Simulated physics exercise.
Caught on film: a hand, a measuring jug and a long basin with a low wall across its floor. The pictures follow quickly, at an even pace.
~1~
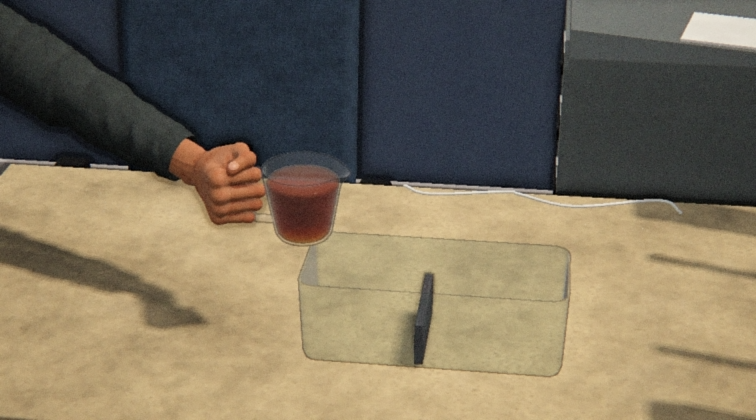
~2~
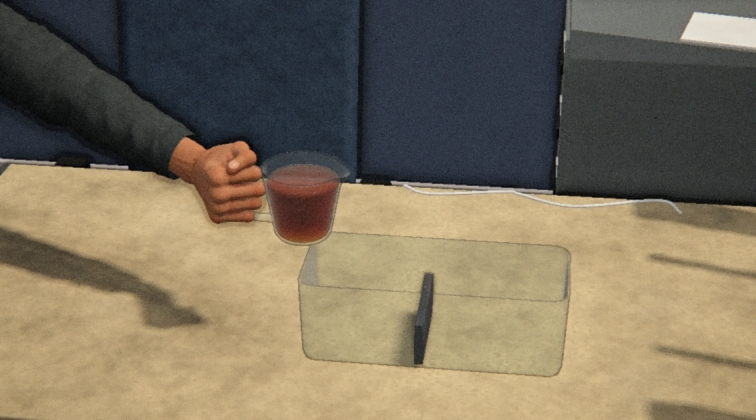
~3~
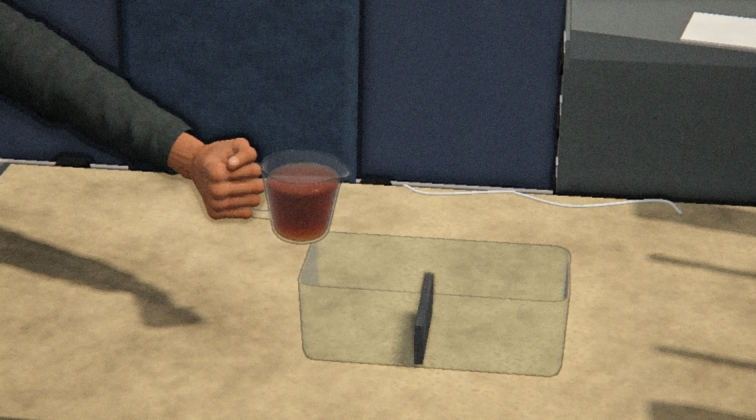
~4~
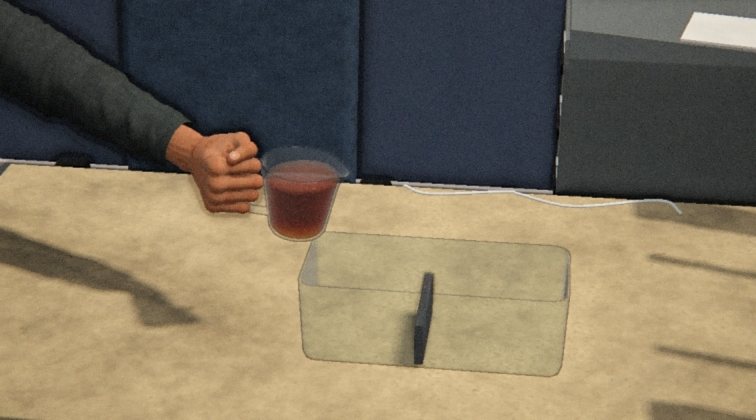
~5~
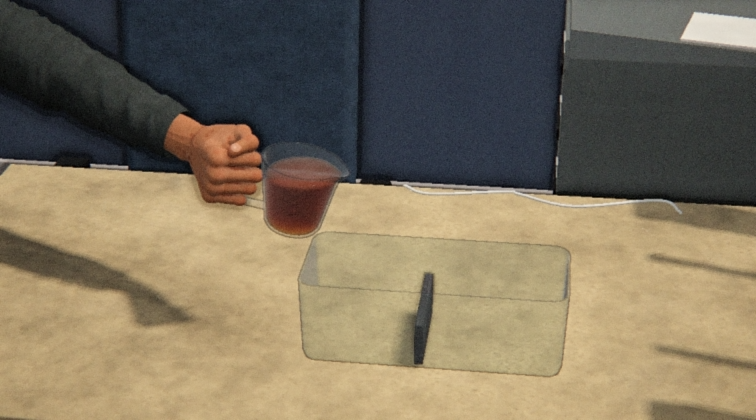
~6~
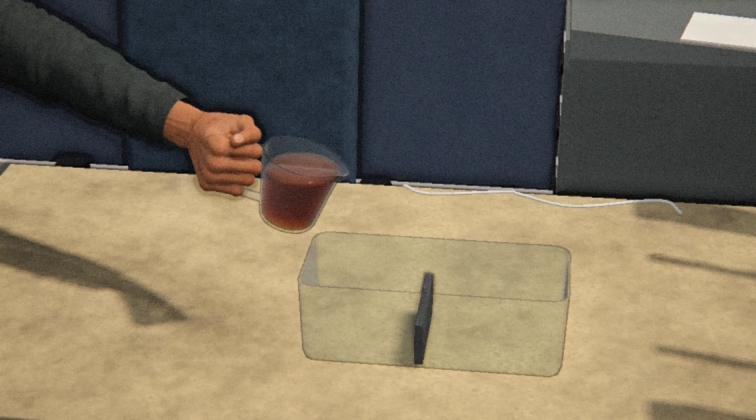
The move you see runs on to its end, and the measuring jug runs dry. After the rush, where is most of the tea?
Most lies in the left-hand part.
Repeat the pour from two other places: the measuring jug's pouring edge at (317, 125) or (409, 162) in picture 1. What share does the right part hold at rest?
The first gives 5 %, the second 95 %.
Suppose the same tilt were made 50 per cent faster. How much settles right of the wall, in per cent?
Near 55 %.
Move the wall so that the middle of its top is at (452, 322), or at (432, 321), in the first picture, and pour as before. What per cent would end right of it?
First some 15, then 30 per cent.
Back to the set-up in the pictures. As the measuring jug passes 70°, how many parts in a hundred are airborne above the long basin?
Some 25 per cent.
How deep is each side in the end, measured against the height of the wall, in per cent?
Near 20 on the left, 10 on the right.
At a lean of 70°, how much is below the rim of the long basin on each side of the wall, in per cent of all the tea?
Left about 15, right about 0.
A moment on, the tilt is 70° and 63 per cent is still to pour, 13 is left of the wall and 0 right of it.
Next, the tilt is 105° and 7 per cent is still to pour, 51 is left of the wall and 24 right of it.
Then the tilt is 113° and 0 per cent is still to pour, 67 is left of the wall and 31 right of it.
Later the tilt is 113° and 0 per cent is still to pour, 67 is left of the wall and 31 right of it.
Finally, 67 per cent lies left of the wall, 31 right of it and 2 outside.
